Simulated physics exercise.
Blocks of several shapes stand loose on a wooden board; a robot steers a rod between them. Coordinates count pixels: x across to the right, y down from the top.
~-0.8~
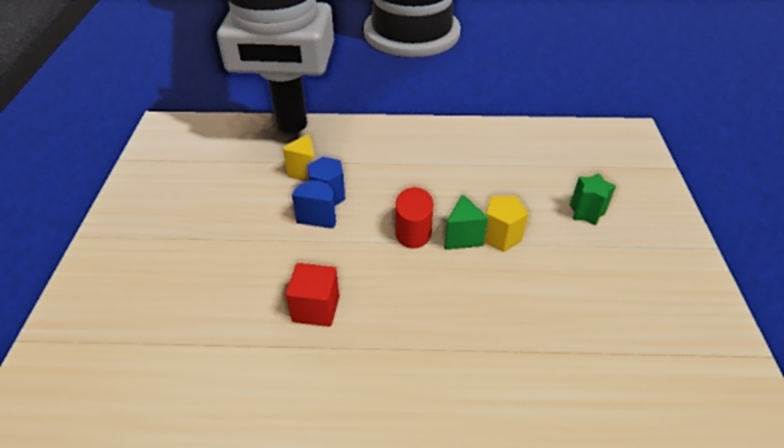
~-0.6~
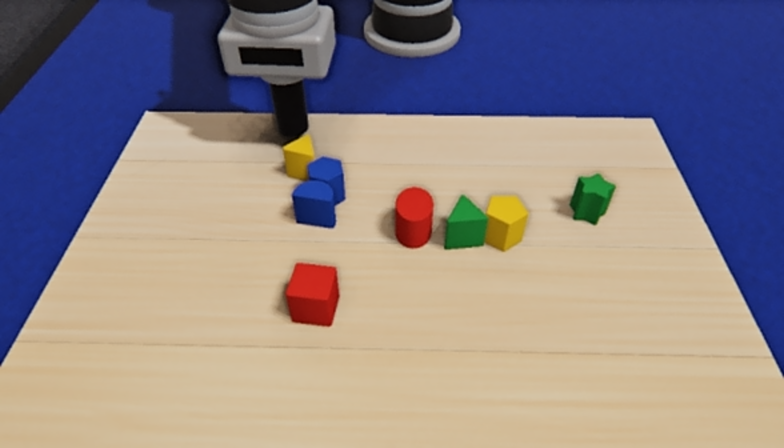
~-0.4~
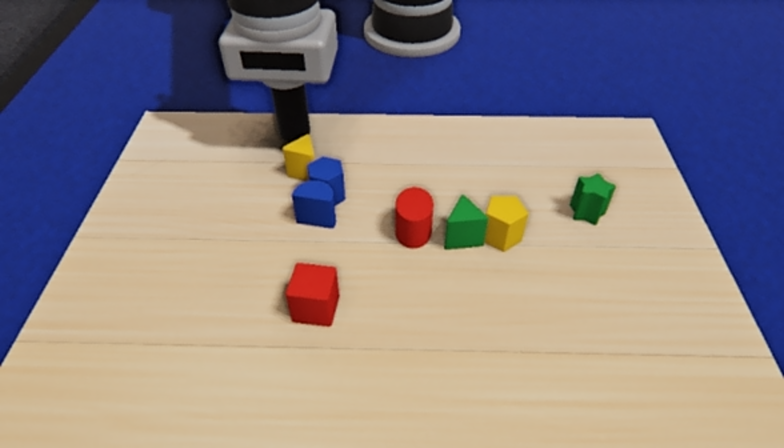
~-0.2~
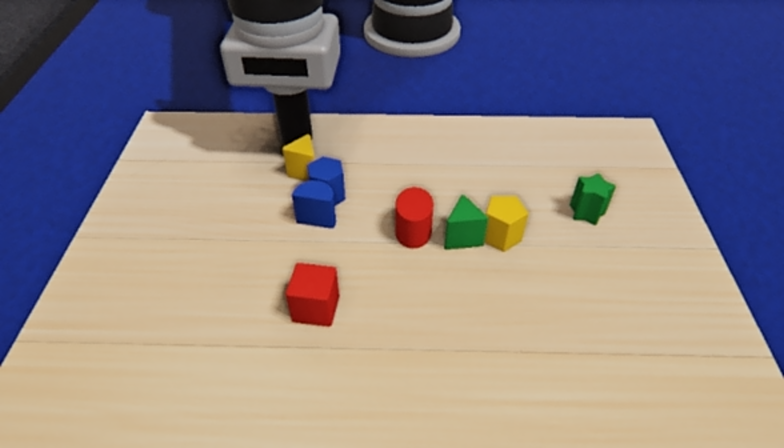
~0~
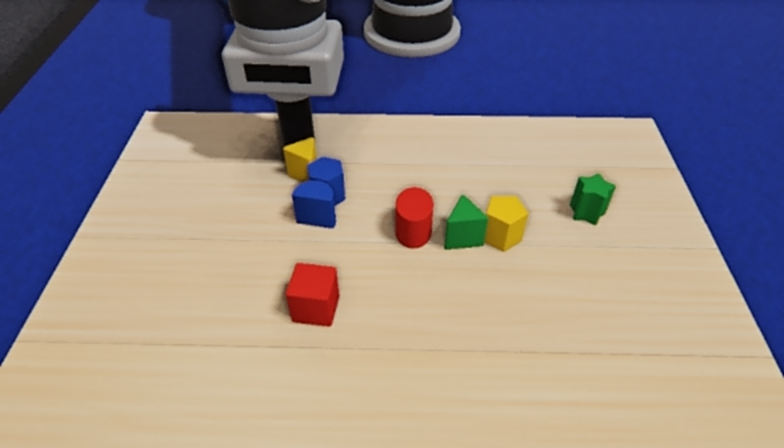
Robot arm inching its black rod forward behind the yellow triangle on a wooden board, the coloured blocks staying almost entirely still.
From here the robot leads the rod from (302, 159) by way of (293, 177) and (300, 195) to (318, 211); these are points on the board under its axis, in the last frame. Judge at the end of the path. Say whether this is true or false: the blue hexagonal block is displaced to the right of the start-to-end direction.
That is false.
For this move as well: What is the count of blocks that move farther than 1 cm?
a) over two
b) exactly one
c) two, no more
That would be a.
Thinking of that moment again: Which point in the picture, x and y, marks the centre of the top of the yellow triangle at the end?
Its top middle: (294, 201).
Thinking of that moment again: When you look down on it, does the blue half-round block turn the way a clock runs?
I'd say no.
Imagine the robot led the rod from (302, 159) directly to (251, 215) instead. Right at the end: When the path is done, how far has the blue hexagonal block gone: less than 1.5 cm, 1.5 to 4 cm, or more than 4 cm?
It gets moved under 1.5 cm.
What follows on the original path. Halfway along, rod at (292, 173); yellow triangle at (295, 176), turned 10° clockwise; blue half-round block at (315, 194), turned 15° anticlockwise; blue hexagonal block at (329, 170), turned 20° anticlockwise.
At the end, rod at (316, 197); yellow triangle at (294, 201), turned 50° clockwise; blue half-round block at (322, 209), turned 75° anticlockwise; blue hexagonal block at (351, 179), turned 65° anticlockwise.
